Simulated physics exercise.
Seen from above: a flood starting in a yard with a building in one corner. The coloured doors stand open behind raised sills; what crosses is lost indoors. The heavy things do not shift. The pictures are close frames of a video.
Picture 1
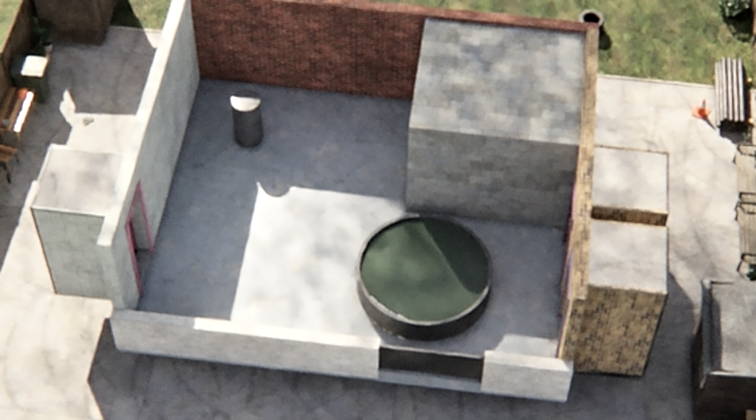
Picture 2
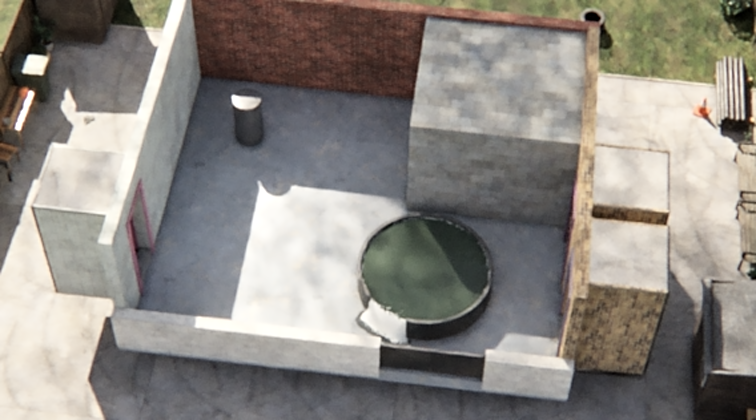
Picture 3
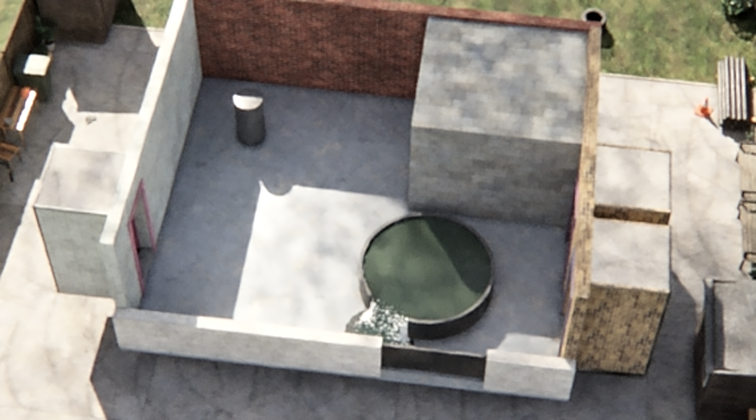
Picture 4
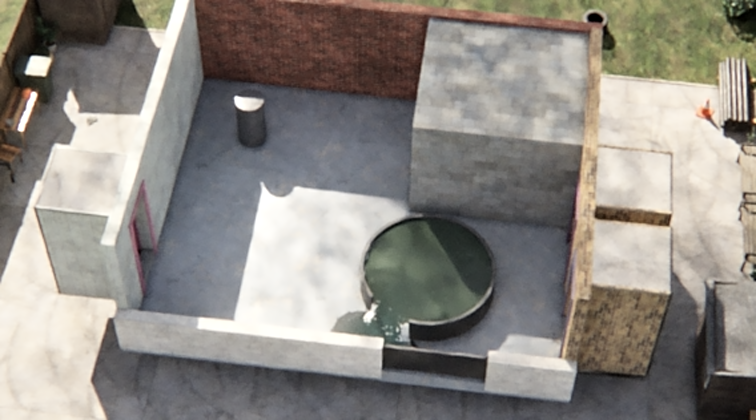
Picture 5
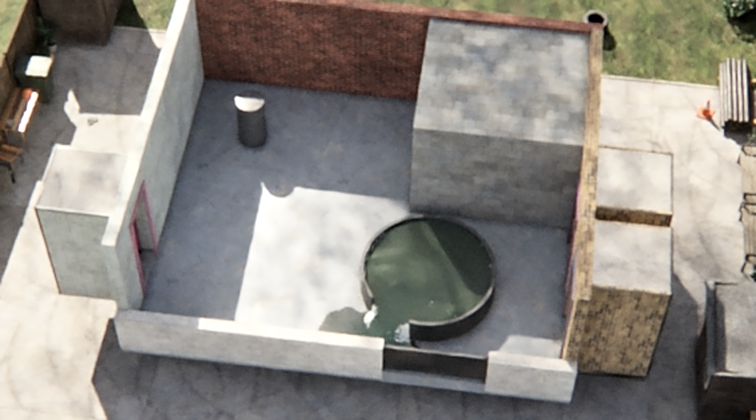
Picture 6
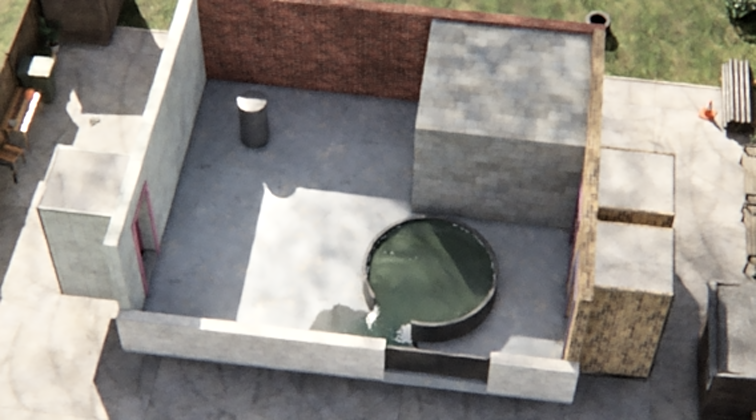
Water burst through the lower left side of a round tank in a walled yard, splashed white and foamy beside the low front wall, then kept pouring out in a darker, calmer sheet.
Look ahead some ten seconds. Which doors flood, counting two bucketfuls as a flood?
In the end: The blue door takes more than that; the pink door stays under that; the purple door stays under that.
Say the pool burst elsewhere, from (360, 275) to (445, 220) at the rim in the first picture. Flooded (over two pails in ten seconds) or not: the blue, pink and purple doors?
Blue door stays under; pink door takes less; purple door passes that mark.
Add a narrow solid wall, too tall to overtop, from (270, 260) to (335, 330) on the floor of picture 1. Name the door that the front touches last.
The one in purple.
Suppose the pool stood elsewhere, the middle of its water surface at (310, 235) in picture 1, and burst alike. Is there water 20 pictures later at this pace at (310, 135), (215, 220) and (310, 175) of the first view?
As listed: Not flooded, awash, dry.
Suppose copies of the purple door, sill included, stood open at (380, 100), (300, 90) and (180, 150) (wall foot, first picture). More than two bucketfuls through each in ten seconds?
In turn: Keeps below it, is under, is under.
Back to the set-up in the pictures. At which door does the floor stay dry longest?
It is the purple one.
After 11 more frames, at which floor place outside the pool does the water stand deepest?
Roughly at (384, 361).
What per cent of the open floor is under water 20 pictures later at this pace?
Near 40 in a hundred.
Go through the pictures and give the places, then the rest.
In the first picture, the round tank at (424, 270) is whole and still.
In the second picture, the front is at (407, 341), out from the gap at (386, 320).
In the third picture, water pours out at (388, 321) and has run to a hidden place.
In the fourth picture, water pours out at (389, 323) and has run to a hidden place.
In the fifth picture, water pours out at (389, 323) and has run to a hidden place.
In the sixth picture, the front is at a hidden place, out from the gap at (391, 323).
A moment on, water covers 10 % of the floor; the blue door not reached, the pink door not reached, the purple door not reached.
Next, water covers 25 % of the floor; the blue door not reached, the pink door not reached, the purple door not reached.
Then, water covers 40 % of the floor; the blue door over two buckets in, the pink door wet at the sill, nothing in, the purple door not reached.
Later, water covers 60 % of the floor; the blue door far over two buckets in, the pink door wet at the sill, nothing in, the purple door wet at the sill, nothing in.
In the end, water covers 95 % of the floor; the blue door far over two buckets in, the pink door wet at the sill, nothing in, the purple door under two buckets in.
